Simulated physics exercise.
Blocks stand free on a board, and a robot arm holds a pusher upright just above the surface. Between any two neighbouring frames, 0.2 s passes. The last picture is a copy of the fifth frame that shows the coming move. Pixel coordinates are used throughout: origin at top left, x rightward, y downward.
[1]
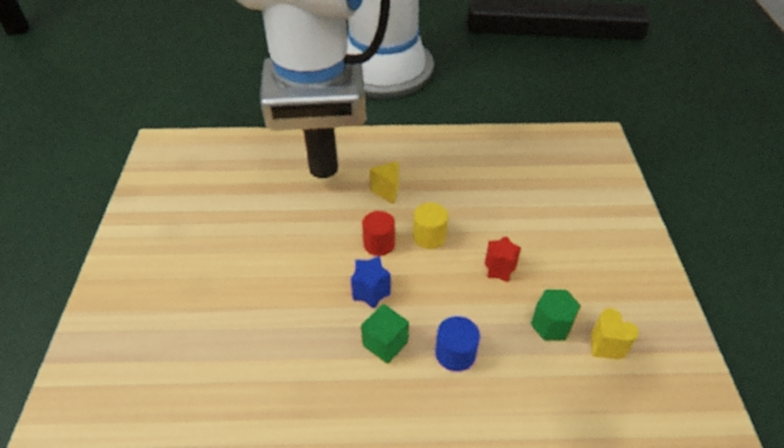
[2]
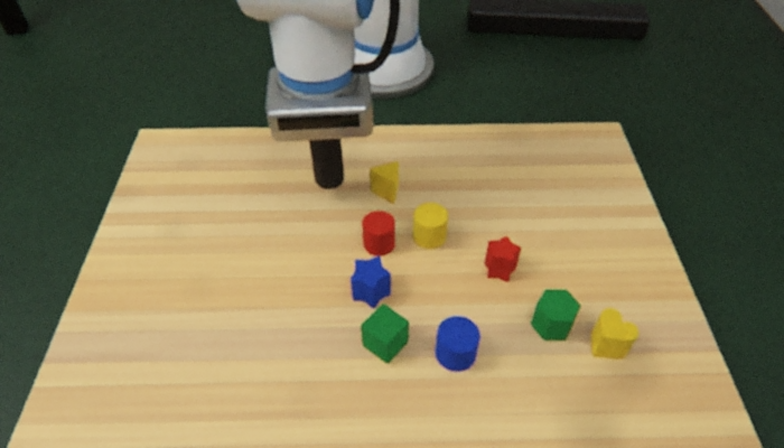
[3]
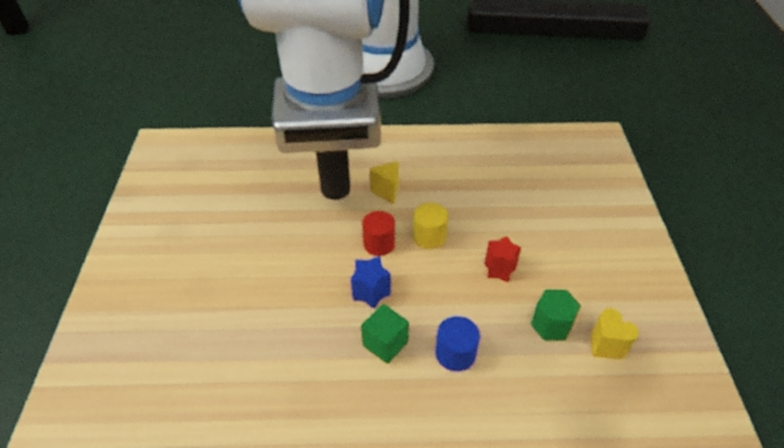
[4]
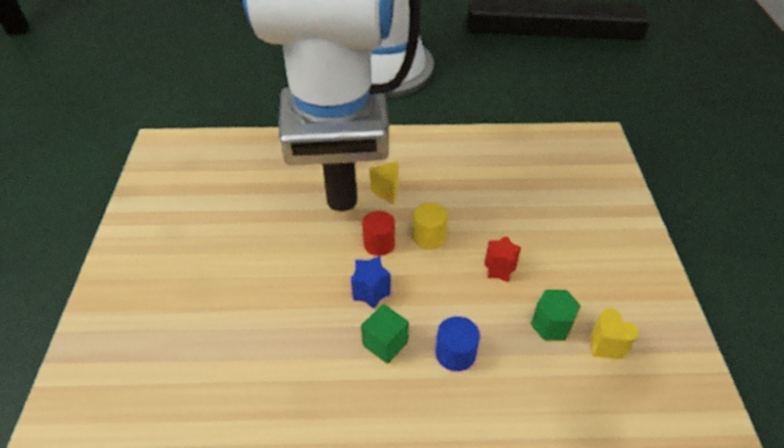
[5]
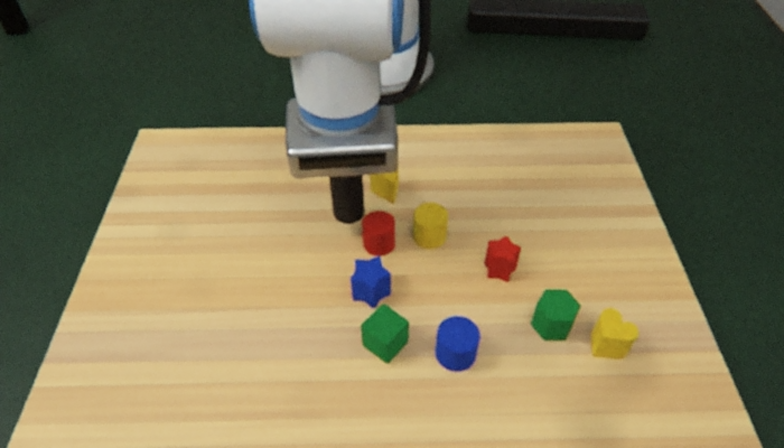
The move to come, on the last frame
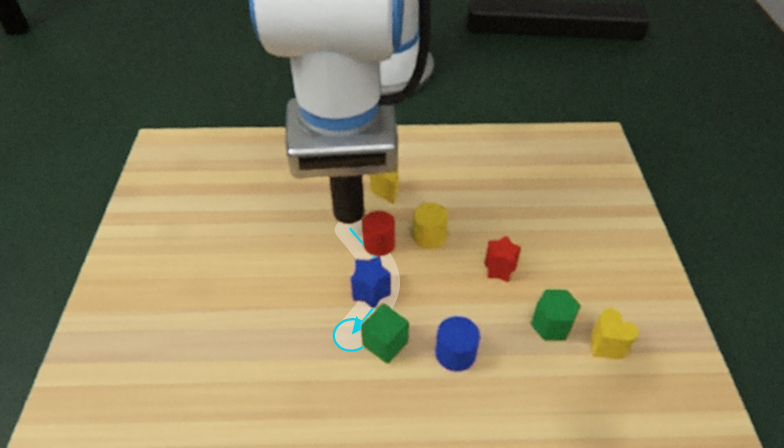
On a light wooden board over a dark green surface, red, yellow, blue and green blocks sit scattered as a robot arm holds a black pusher upright near the back edge. The arm moves the pusher steadily forward and slightly right, past the yellow triangle, until it is beside the red cylinder, while the blocks stay still.
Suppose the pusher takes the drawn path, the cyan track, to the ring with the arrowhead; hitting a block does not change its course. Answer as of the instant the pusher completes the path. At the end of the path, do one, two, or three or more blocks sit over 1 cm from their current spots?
Looking at the path, I think three or more of the blocks end up more than 1 cm away.
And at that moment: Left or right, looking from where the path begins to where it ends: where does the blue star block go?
Heads right.
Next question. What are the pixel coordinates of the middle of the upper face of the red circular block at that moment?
At the end it should sit near (415, 244).
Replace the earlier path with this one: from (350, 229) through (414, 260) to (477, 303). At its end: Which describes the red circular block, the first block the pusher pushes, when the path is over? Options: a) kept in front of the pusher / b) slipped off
The answer is a.
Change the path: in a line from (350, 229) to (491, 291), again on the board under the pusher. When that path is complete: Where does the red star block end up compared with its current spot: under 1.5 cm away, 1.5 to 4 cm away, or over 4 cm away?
It goes hardly anywhere, under 1.5 cm.
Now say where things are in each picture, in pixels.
In the first frame, lower end of the pusher (324, 169), tops of blocks, blue star block (370, 271), red circular block (379, 222), green square (385, 323), yellow circular block (431, 214).
In the second frame, pusher (330, 179), blocks as before.
In the third frame, pusher (336, 190), blocks as before.
In the fourth frame, pusher (342, 201), blocks as before.
In the fifth frame, pusher (349, 213), blue star block (370, 271), red circular block (379, 222), green square (385, 323), yellow circular block (431, 214).
The drawn path runs from (350, 229) via (375, 259) and (380, 297), ending at (352, 335).
On the path given first. One third of the way, pusher (375, 243); red circular block (408, 239).
Two thirds of the way, pusher (379, 283); blue star block (364, 302), turned 35° clockwise; red circular block (415, 244); green square (386, 336).
At the end, pusher (350, 320); blue star block (334, 343), turned 30° clockwise; red circular block (415, 244); green square (386, 341); yellow circular block not moved.
